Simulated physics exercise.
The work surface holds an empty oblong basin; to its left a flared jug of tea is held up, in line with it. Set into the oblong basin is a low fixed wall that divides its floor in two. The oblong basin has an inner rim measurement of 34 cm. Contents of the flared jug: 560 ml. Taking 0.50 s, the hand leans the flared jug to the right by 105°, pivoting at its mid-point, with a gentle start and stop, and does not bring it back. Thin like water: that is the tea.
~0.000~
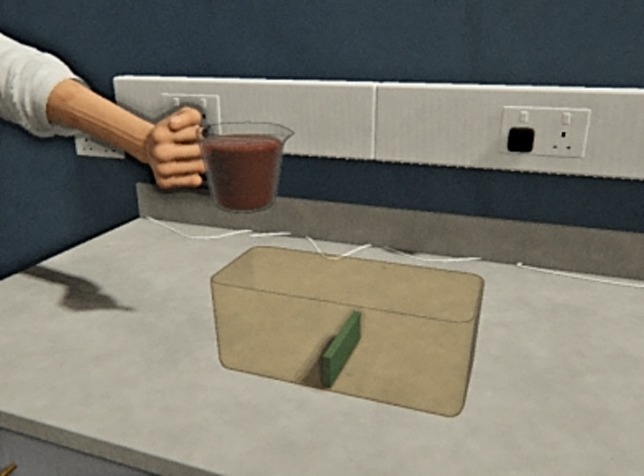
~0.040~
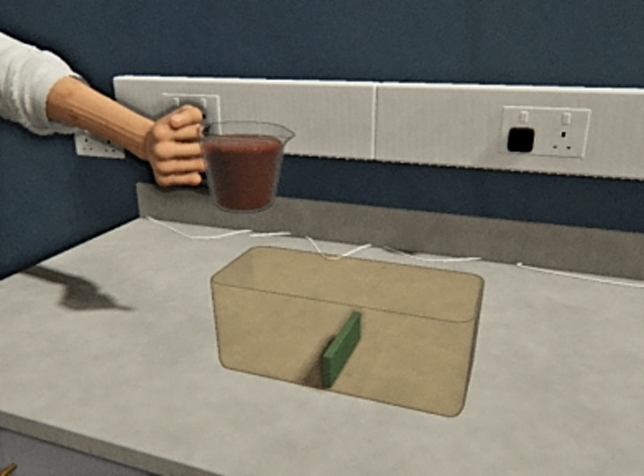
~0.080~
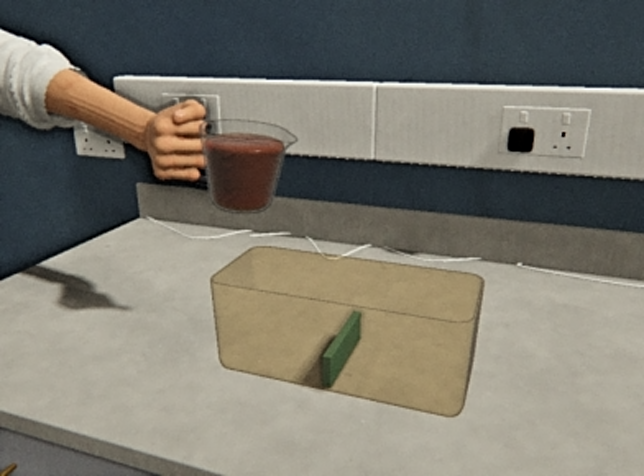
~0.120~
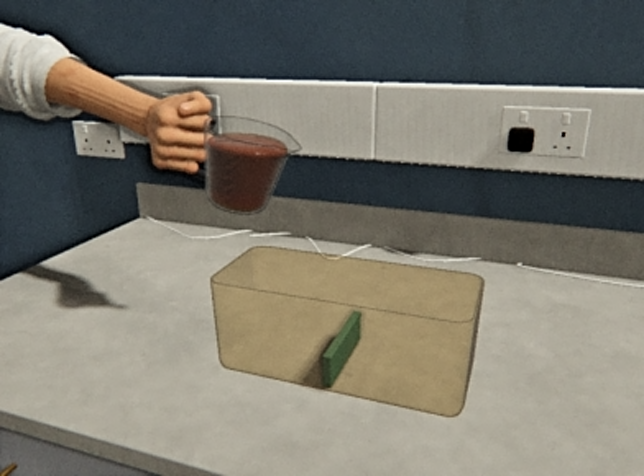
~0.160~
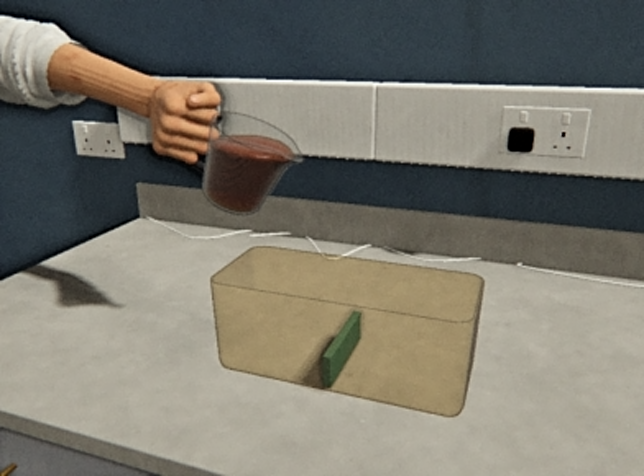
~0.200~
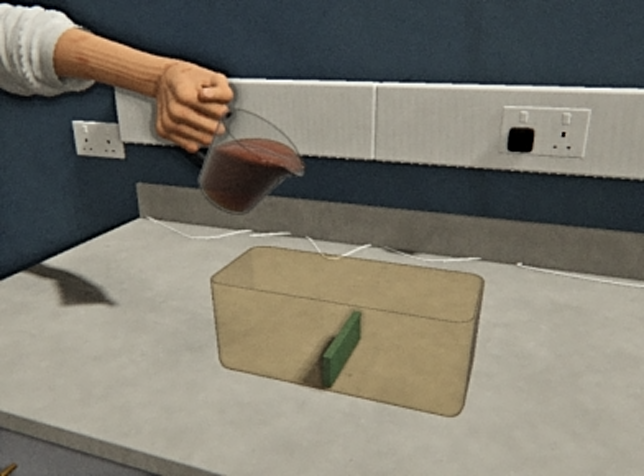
To begin with, a hand holds a clear flared jug of reddish-brown tea upright, above and to the left of an empty oblong basin with a low green wall inside. The hand then leans the jug steadily to the right, until it is clearly tilted with the tea at its lip.
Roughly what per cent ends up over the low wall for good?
About 22 in every hundred.
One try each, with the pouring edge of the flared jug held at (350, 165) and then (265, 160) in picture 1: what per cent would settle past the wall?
Near 95 in a hundred on the first go and near 10 in a hundred on the second.
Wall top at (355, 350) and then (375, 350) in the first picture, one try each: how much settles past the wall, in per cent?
Respectively close to 20 and 15 %.
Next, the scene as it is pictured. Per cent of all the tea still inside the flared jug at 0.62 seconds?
What remains is about 5 percent of it all.
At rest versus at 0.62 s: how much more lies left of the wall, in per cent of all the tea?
I'd put it near 9 percent.
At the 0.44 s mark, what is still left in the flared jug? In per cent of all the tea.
I reckon about 36 in a hundred is still held.
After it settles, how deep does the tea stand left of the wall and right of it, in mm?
Left about 20 mm, right about 6 mm.
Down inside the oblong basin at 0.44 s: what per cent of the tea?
32 %, give or take.
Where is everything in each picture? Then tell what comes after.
Tilt 0°; pouring edge (293, 133); surface from (209, 138) to (282, 143); the oblong basin's rim runs from (233, 263) to (479, 300); the wall's top is at (343, 333), in the first picture.
Tilt 2°; pouring edge (294, 135); surface from (210, 137) to (282, 143), in the second picture.
Tilt 6°; pouring edge (297, 140); surface from (212, 136) to (284, 146), in the third picture.
Tilt 14°; pouring edge (300, 149); surface from (216, 136) to (287, 149), in the fourth picture.
Tilt 24°; pouring edge (303, 161); surface from (217, 140) to (294, 154), in the fifth picture.
Tilt 36°; pouring edge (304, 175); surface from (214, 152) to (301, 167); 2 per cent is over the edge, in the sixth picture.
After 0.44 s the tilt is 101° and 37 per cent is still to pour, 20 is left of the wall and 13 right of it.
After 0.62 s the tilt is 105° and 5 per cent is still to pour, 67 is left of the wall and 20 right of it.
After 0.80 s the tilt is 105° and 0 per cent is still to pour, 75 is left of the wall and 21 right of it.
After 1.00 s the tilt is 105° and 0 per cent is still to pour, 76 is left of the wall and 22 right of it.
In the end 76 per cent lies left of the wall, 22 right of it and 2 outside.
